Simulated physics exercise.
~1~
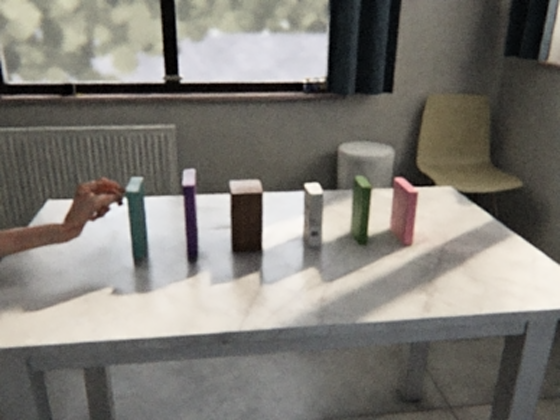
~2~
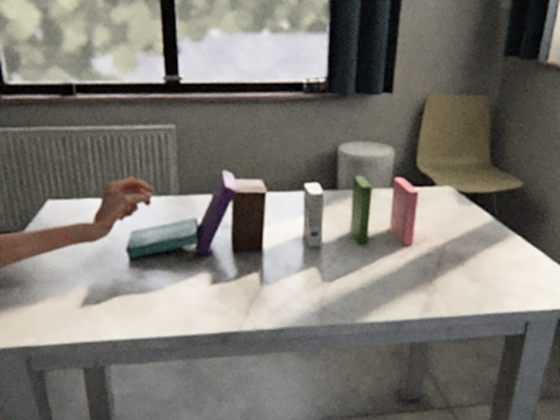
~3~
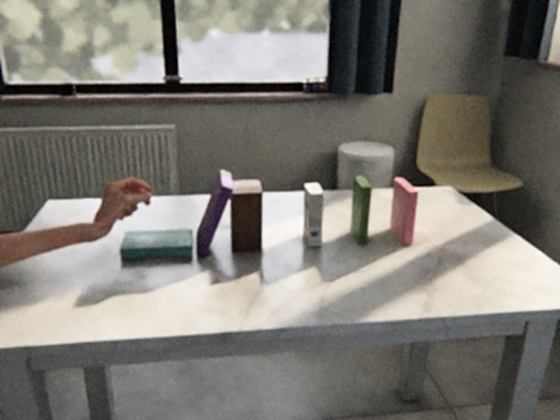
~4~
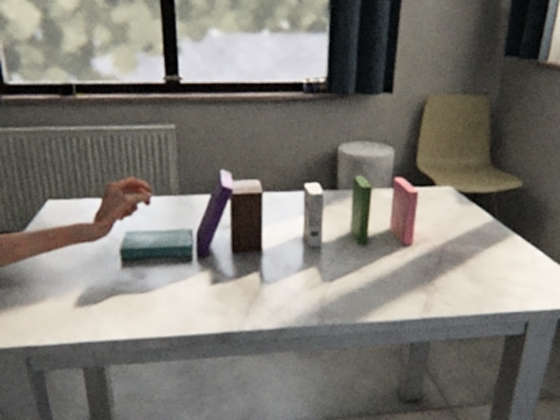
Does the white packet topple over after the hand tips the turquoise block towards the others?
No, the white packet keeps standing on its base. The purple board comes to rest leaning against the brown block, which stays in its place.
